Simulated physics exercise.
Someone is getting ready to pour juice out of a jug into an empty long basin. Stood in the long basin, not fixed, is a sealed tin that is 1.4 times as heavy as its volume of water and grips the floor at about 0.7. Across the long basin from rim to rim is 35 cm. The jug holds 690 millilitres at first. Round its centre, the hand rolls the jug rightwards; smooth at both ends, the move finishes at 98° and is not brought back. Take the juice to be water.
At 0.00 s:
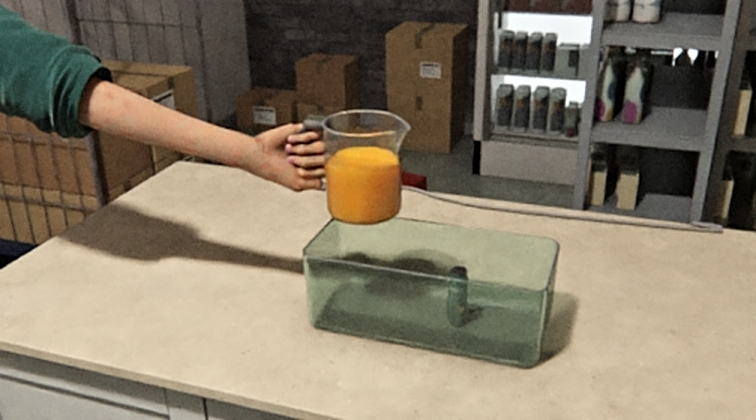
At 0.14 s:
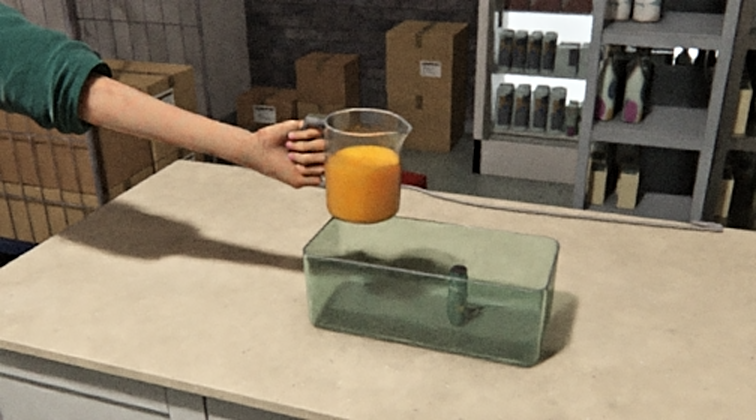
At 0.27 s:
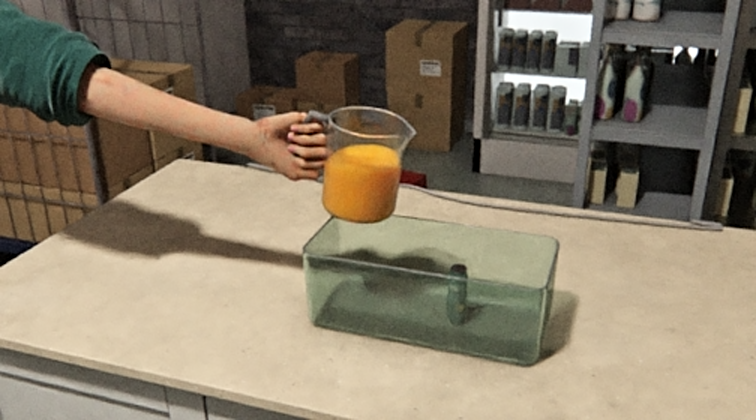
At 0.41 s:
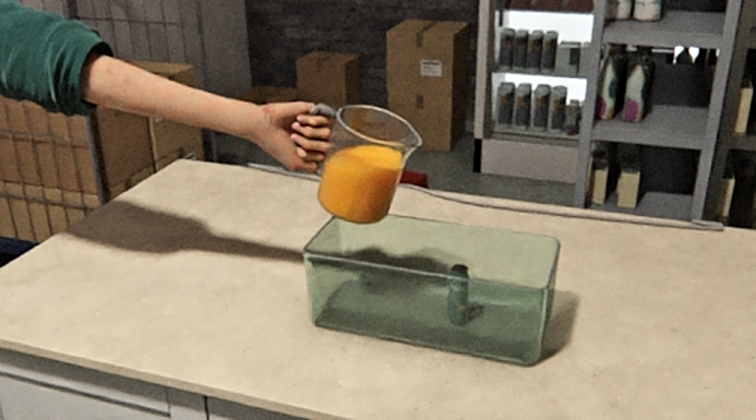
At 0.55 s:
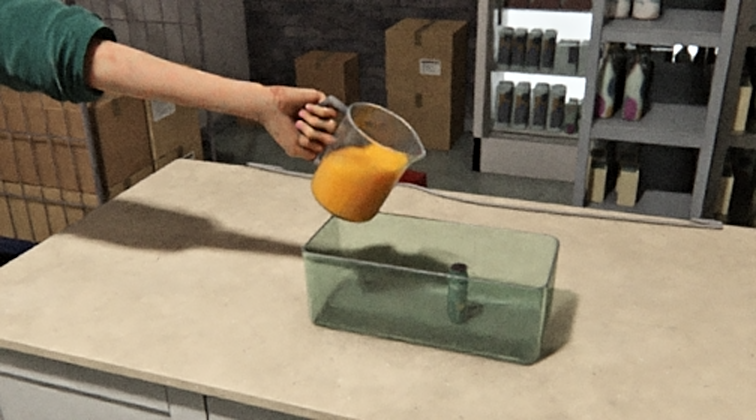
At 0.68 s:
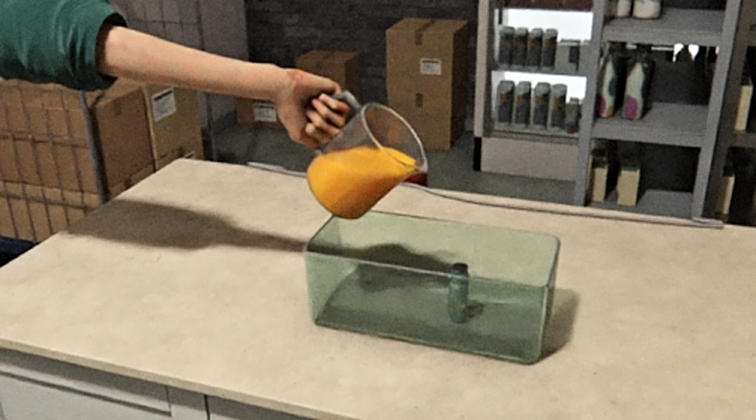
In a storeroom with boxes and shelves, a hand holds a clear jug of orange juice upright above a long greenish basin with a small tin standing inside. The hand gradually rolls the jug rightwards until it leans steeply, the juice shifting toward its lip, while the basin stays still.
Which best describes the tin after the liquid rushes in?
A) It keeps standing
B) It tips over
It tips over (B).
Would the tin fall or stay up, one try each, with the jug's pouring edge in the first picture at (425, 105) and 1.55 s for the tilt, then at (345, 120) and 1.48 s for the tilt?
Run one: It does not tip. Run two: It does not tip.
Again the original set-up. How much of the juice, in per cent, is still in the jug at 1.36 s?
Share remaining: Approx. 30 %.
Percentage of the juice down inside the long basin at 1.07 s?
About 12%.
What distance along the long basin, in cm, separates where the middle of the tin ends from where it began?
All told, the tin's centre has moved close to 7.0 cm.
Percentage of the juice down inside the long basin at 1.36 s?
Near 60 per cent of the total.
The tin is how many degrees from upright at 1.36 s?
About 0°.
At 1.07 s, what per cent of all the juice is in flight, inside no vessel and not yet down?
About 14 per cent.
Then, 1.07 s in, the tilt is 81° and 74 per cent is still to pour; the tin stands where it began.
Then, 1.36 s in, the tilt is 96° and 30 per cent is still to pour; the tin stands where it began.
Then, 1.66 s in, the tilt is 98° and 7 per cent is still to pour; the tin lies on its side.
Then, 1.98 s in, the tilt is 98° and 1 per cent is still to pour; the tin lies on its side.
Finally, the tin lies on its side.
